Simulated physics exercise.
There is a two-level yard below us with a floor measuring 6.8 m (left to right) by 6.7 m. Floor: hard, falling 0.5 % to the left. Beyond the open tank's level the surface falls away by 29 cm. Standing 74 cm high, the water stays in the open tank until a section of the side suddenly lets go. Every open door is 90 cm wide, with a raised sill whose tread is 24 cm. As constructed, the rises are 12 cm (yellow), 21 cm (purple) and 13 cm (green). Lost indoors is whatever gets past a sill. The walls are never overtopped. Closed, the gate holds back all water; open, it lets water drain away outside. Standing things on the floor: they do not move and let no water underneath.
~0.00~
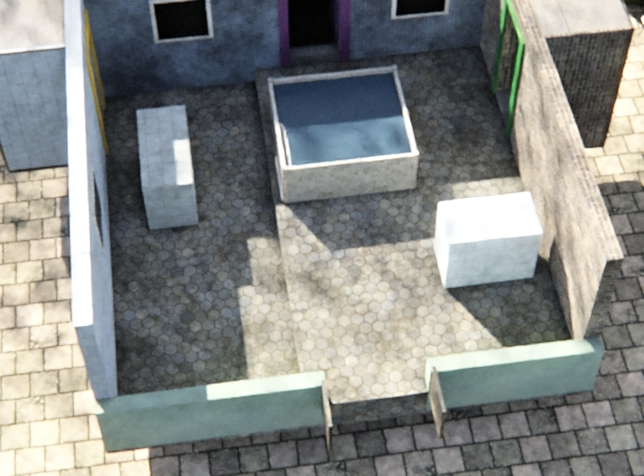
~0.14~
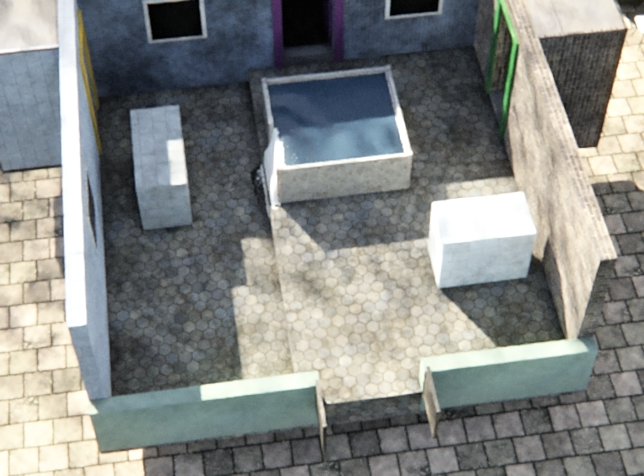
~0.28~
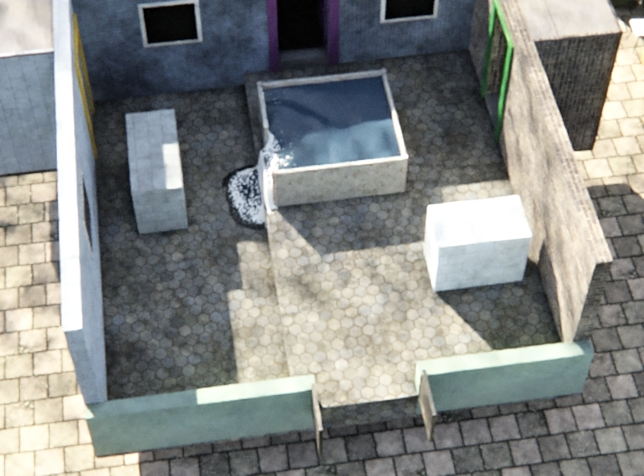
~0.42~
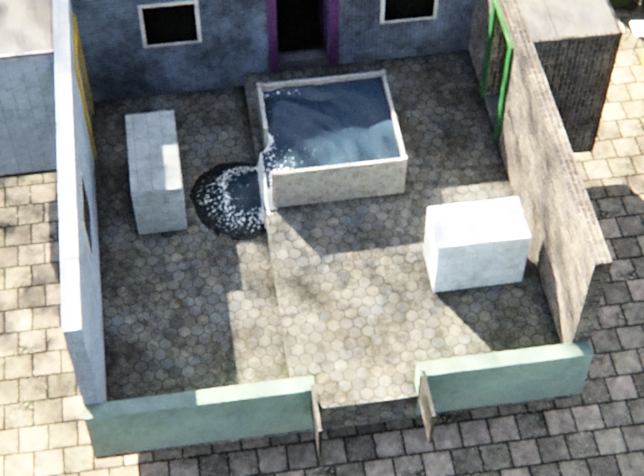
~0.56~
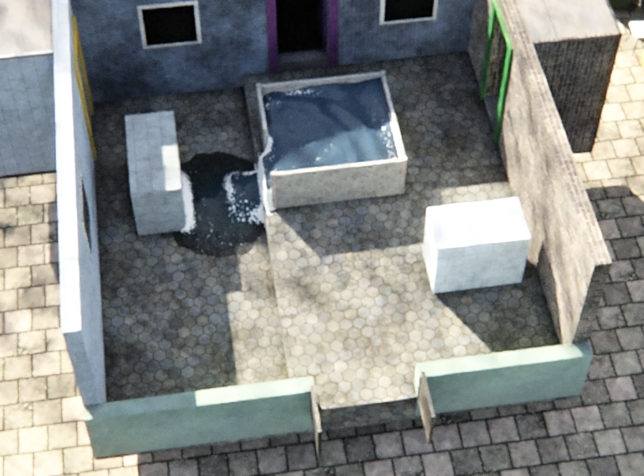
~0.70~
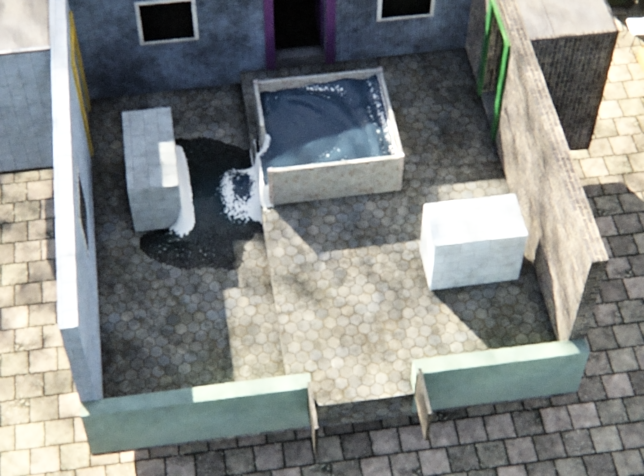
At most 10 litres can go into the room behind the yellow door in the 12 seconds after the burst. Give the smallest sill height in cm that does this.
Roughly 16 cm is needed.
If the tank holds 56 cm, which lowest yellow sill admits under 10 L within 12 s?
Minimum height: Approx. 11.5 cm.
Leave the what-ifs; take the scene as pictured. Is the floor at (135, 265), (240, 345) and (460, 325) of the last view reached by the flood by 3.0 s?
Going in order: Swamped, swamped, untouched.
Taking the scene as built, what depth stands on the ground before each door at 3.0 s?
Lab note, cm: Yellow 12; purple 1; green 0.
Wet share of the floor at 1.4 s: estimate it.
Near 20 per cent of the open floor.
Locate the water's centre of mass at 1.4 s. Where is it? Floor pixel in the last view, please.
(281, 167).
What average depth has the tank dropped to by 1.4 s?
Averaged depth comes out at about 51 cm.
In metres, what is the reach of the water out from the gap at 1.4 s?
The front is some 3.8 m out.
After 1.4 s water covers 20 % of the floor, deepest (57 cm) near (194, 207); it has not reached the yellow door.
After 3.0 s water covers 40 % of the floor, deepest (35 cm) near (129, 394); 12 cm at the yellow door, 0 litres in over its 12 cm sill.
After 12.0 s water covers 45 % of the floor, deepest (22 cm) near (290, 405); 15 cm at the yellow door, 57 litres in over its 12 cm sill.
At the yellow door as built, the water arrived by 2.3 s and peaked near 17 cm at 4.0 s.
Run again over the same 12 s with other heights there, 34 litres in over 13.5 cm, 3 litres over 18 cm. The limit of 10 litres is kept from about 16 cm up.
